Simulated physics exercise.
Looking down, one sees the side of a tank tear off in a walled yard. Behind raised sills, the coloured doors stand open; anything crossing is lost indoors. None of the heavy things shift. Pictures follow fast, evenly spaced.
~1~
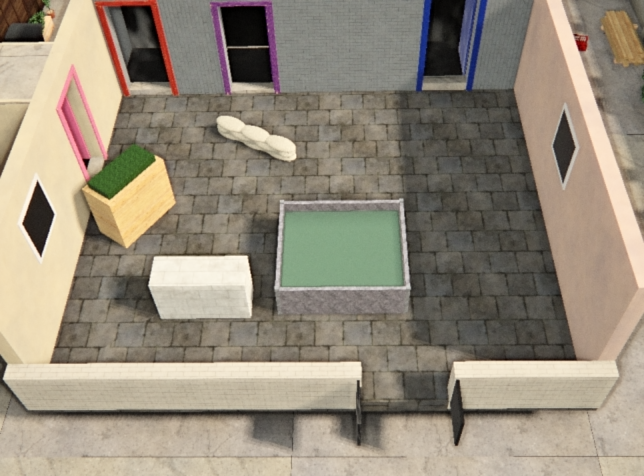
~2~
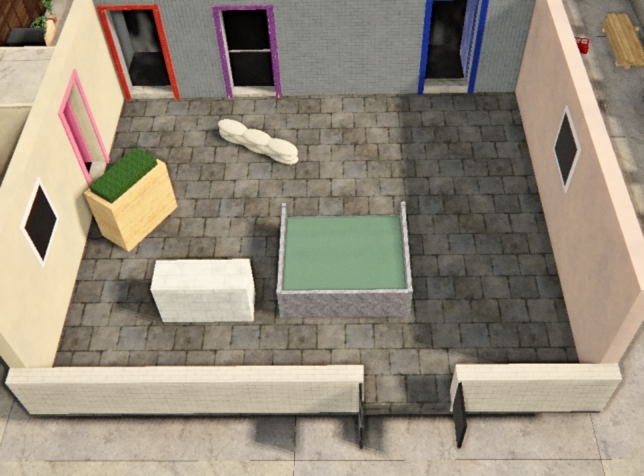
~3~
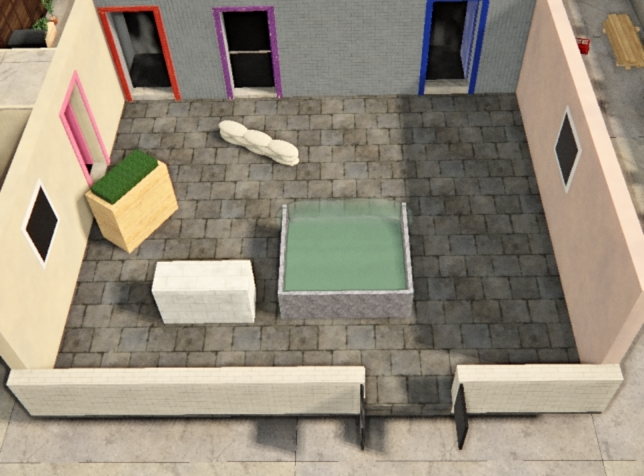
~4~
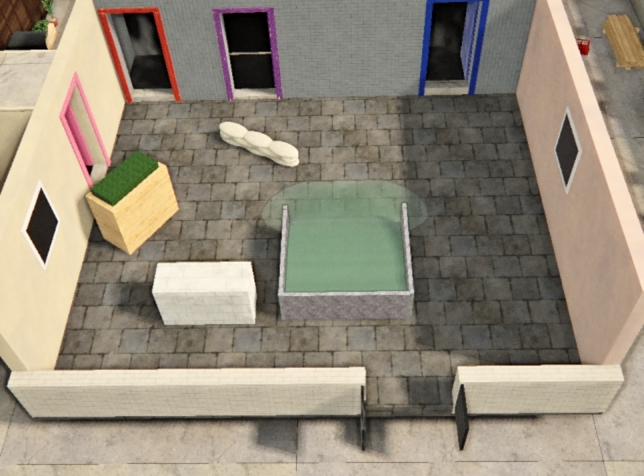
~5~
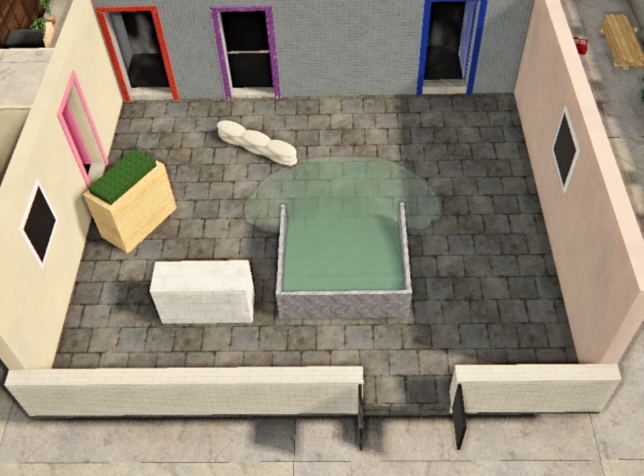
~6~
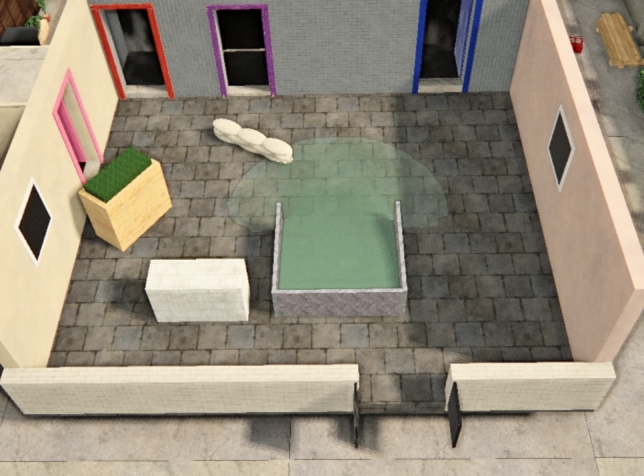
Water pours from the tank's open far side and spreads across the paved walled yard.
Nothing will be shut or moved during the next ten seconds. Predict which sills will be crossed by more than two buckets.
Pink door: Within the cap; red door: Within the cap; purple door: Within the cap; blue door: Within the cap.
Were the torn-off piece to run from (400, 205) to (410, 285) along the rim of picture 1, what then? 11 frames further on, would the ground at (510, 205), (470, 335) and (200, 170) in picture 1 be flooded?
Going in your order, I'd say drenched, then drenched, then still bare.
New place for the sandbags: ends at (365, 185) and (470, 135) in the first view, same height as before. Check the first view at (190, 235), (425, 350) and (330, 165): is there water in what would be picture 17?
Sequence check: Left alone / left alone / soaked through.
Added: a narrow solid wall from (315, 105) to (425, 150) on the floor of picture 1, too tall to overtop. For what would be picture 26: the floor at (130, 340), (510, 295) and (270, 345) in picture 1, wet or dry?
Results in sequence: Bone-dry / bone-dry / bone-dry.
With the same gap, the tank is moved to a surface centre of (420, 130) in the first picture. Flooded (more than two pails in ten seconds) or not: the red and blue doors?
My guess: The red door stays short of it, while the blue door gets past it.
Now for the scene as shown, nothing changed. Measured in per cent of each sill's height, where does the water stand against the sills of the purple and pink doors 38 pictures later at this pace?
Respectively about 50 and 80 per cent.
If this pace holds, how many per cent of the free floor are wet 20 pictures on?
That should be about 45 %.
A moment on, water covers 25 % of the floor; the pink door not reached, the red door not reached, the purple door not reached, the blue door not reached.
Next, water covers 35 % of the floor; the pink door not reached, the red door not reached, the purple door wet at the sill, nothing in, the blue door wet at the sill, nothing in.
Then, water covers 45 % of the floor; the pink door wet at the sill, nothing in, the red door wet at the sill, nothing in, the purple door under two buckets in, the blue door wet at the sill, nothing in.
Later, water covers 65 % of the floor; the pink door wet at the sill, nothing in, the red door wet at the sill, nothing in, the purple door under two buckets in, the blue door wet at the sill, nothing in.
In the end, water covers 90 % of the floor; the pink door under two buckets in, the red door wet at the sill, nothing in, the purple door under two buckets in, the blue door wet at the sill, nothing in.
